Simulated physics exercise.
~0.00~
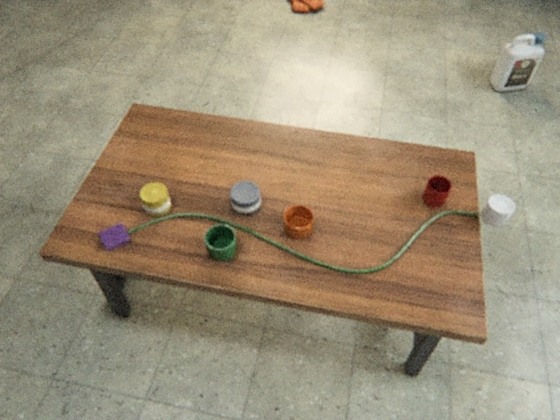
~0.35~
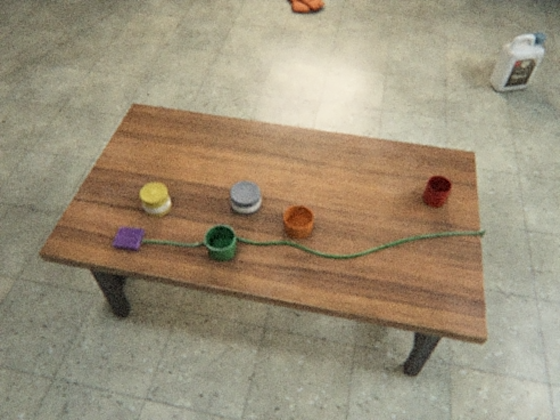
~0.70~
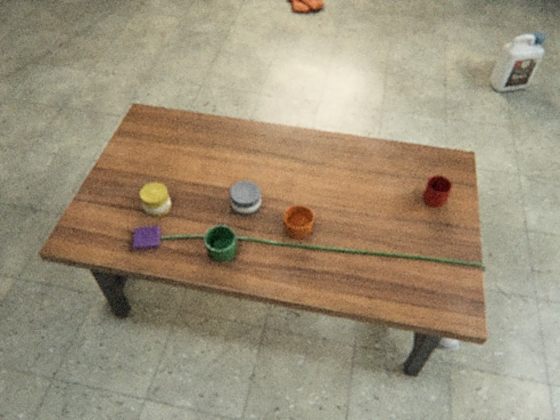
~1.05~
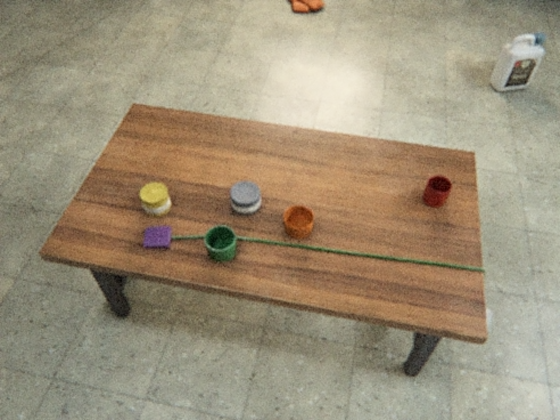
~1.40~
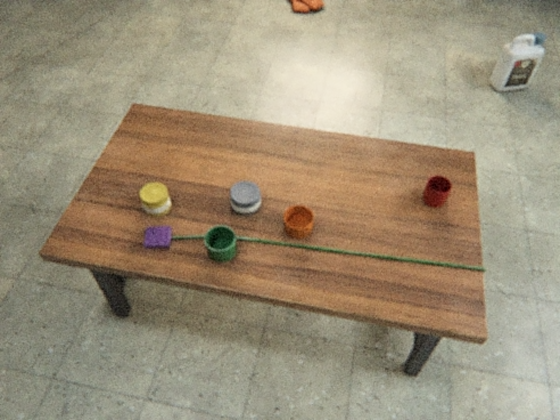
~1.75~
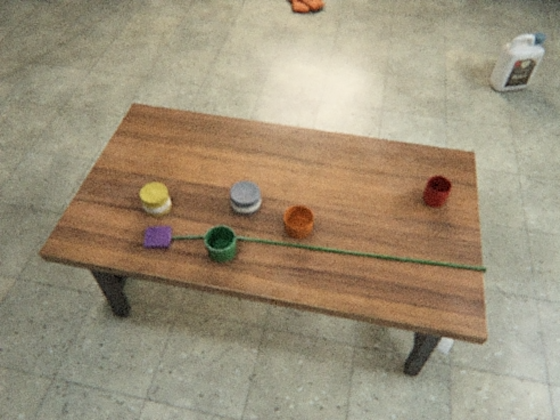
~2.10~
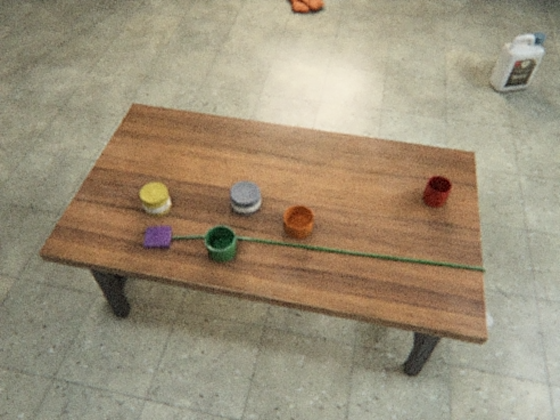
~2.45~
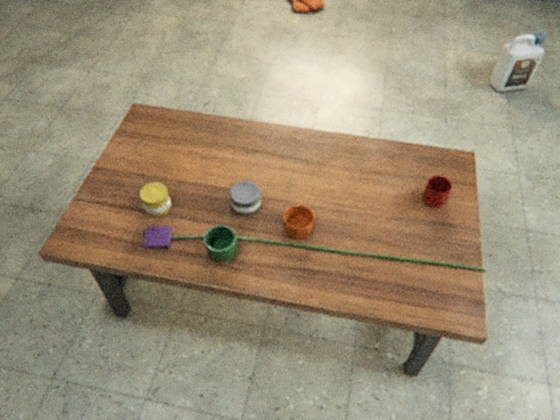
On a wooden table, a white object drops off the right edge, its green cable dragging a purple block slightly right before stopping.
